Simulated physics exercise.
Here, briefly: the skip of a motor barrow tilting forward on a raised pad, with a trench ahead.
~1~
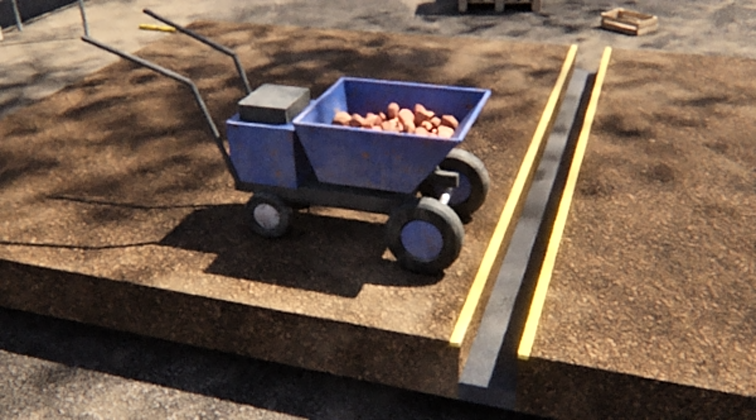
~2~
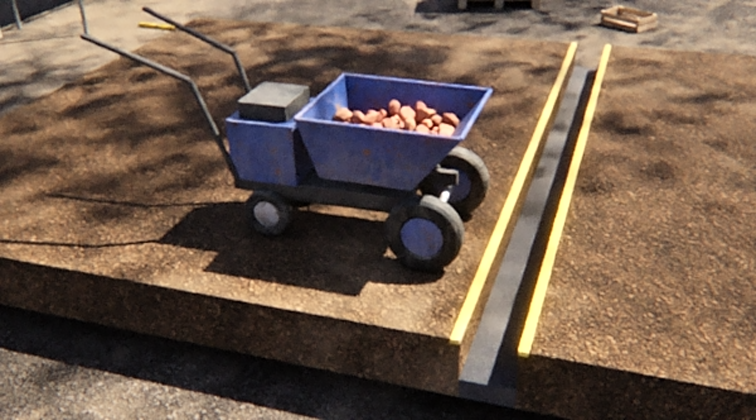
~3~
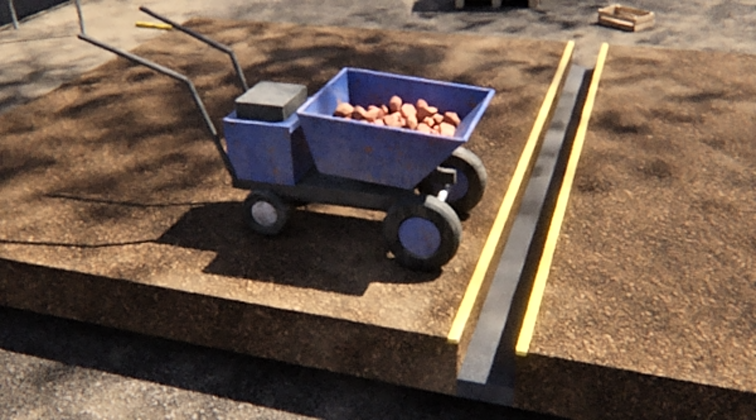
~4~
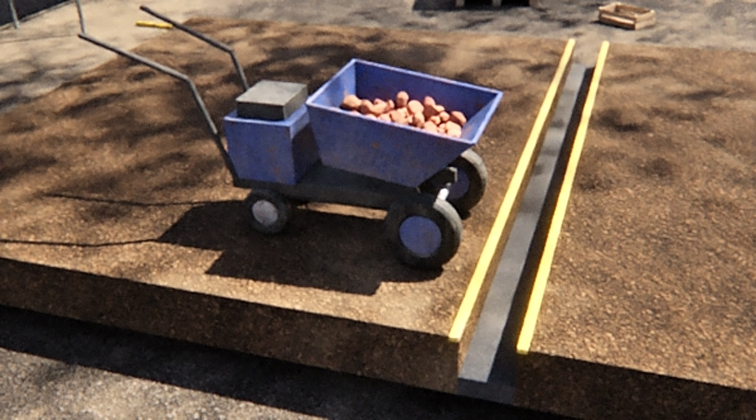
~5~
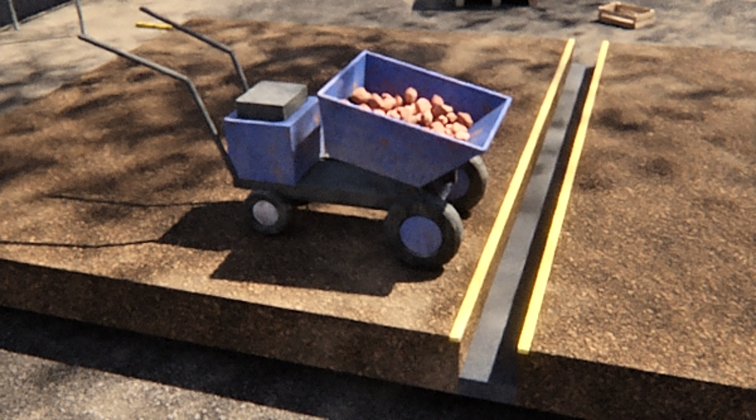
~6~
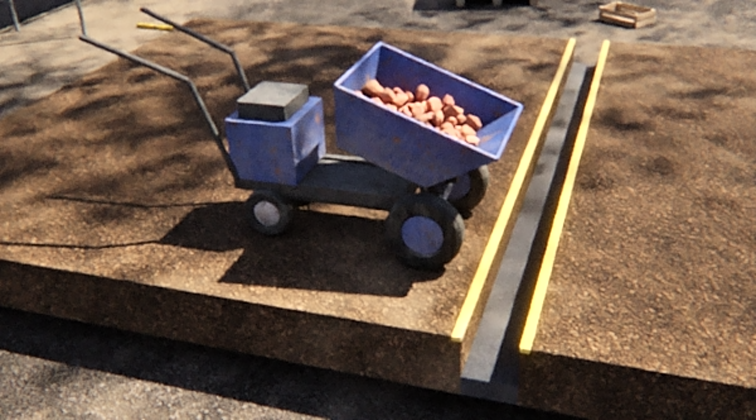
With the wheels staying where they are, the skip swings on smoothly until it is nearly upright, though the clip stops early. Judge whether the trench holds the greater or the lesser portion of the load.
Falls short of half.
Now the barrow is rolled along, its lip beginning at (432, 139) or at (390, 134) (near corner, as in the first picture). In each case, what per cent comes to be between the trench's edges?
About 60 %, then 90 %.
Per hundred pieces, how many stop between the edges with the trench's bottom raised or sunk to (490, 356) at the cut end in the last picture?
The share would be around 0 in a hundred.
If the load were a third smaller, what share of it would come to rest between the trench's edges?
I'd say close to 0 per cent of it.
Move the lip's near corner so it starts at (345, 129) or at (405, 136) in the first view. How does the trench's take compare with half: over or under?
The lesser portion first, the greater portion second.
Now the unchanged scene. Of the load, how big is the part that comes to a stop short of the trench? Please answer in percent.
I'd put it at around 0 percent.
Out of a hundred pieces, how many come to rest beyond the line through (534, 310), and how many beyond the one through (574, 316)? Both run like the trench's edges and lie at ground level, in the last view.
In order: Near 80 %, then 40 %.
Soon after the last picture, skip tipped steeply; all in the skip.
A little later, skip tipped right over; nearly all in the skip; a small part beyond it; a stray few falling.
Later still, skip tipped right over; about a quarter in the skip; about two thirds beyond it.
At rest, skip tipped right over; about a quarter in the skip; a stray few in or heaped over the trench; most beyond it.
